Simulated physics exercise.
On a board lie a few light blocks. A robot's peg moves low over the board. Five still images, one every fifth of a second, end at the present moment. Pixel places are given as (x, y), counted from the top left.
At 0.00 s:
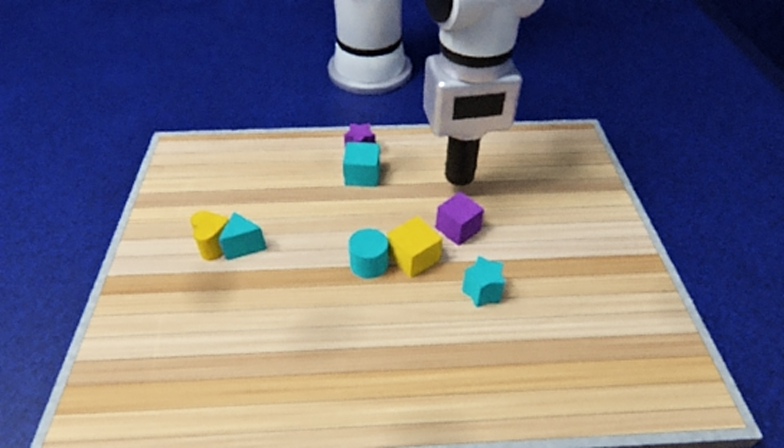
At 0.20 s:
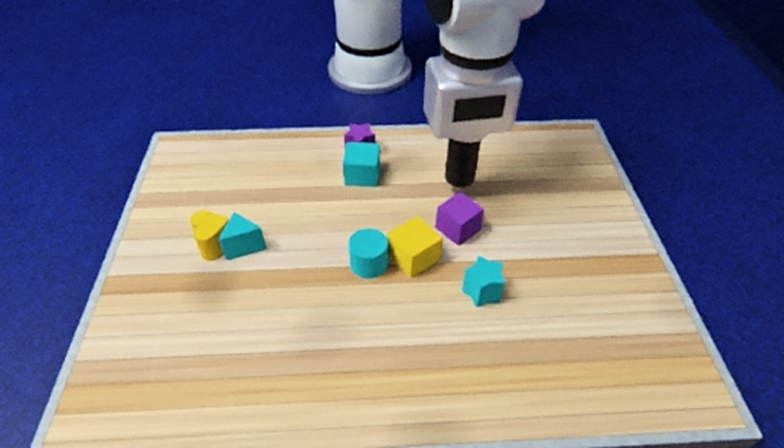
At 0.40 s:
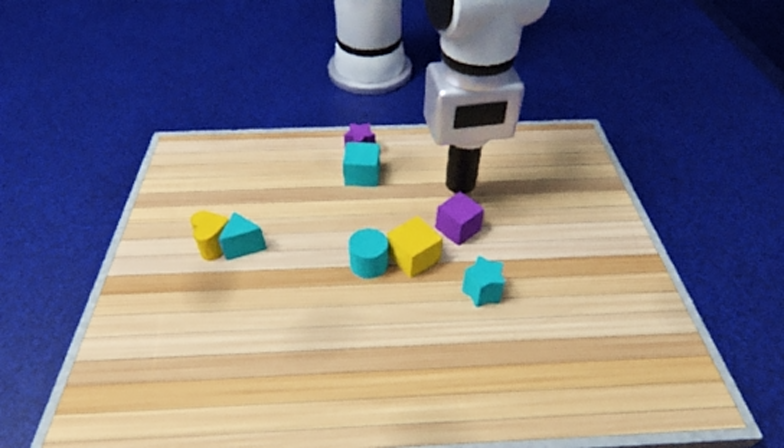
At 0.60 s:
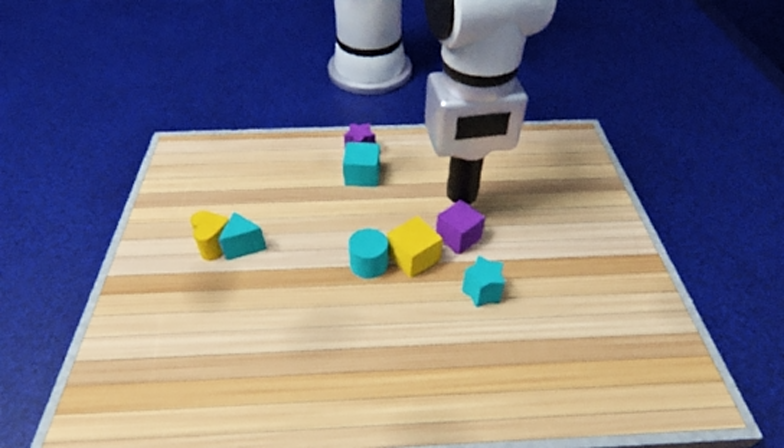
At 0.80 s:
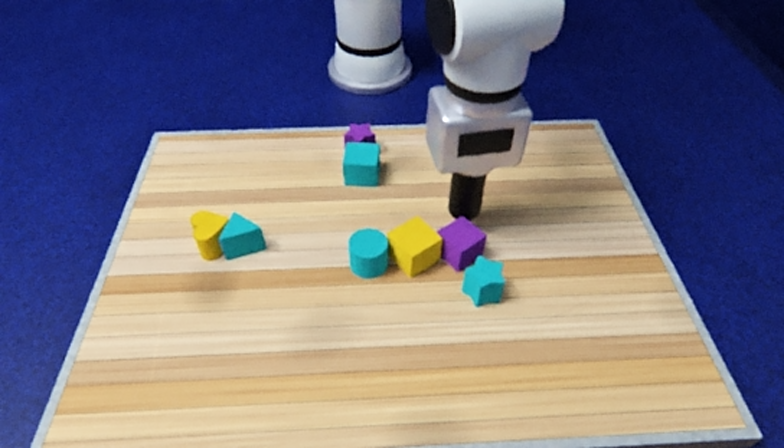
In the video, a robot arm lowers its black peg toward the viewer across a wooden board of colored blocks, then pushes the purple cube a short way forward, beside the yellow cube and near the turquoise star.
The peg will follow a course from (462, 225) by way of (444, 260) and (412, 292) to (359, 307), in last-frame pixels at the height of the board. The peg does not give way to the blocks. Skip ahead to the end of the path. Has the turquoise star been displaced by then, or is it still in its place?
Once the path ends, it is somewhere new.
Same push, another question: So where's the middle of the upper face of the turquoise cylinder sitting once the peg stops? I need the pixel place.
Somewhere near (332, 228).
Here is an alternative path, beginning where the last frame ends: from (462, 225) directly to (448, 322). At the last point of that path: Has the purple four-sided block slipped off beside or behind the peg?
I'd say no.
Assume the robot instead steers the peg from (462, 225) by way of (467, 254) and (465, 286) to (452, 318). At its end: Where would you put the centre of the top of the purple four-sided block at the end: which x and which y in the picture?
The centre of its top face lies at (416, 304).
The first path, step by step. One third of the way, peg at (445, 246); yellow four-sided block at (409, 242), turned 35° clockwise; purple four-sided block at (458, 270), turned 35° anticlockwise; turquoise star at (494, 280), turned 20° anticlockwise.
Two thirds of the way, peg at (412, 278); turquoise cylinder at (344, 238); yellow four-sided block at (379, 254), turned 80° clockwise; purple four-sided block at (454, 288), turned 80° anticlockwise; turquoise star at (497, 282), turned 35° anticlockwise.
At the end, peg at (358, 293); turquoise cylinder at (332, 228); yellow four-sided block at (357, 253), turned 110° clockwise; purple four-sided block at (454, 288), turned 80° anticlockwise; turquoise star at (497, 282), turned 35° anticlockwise.
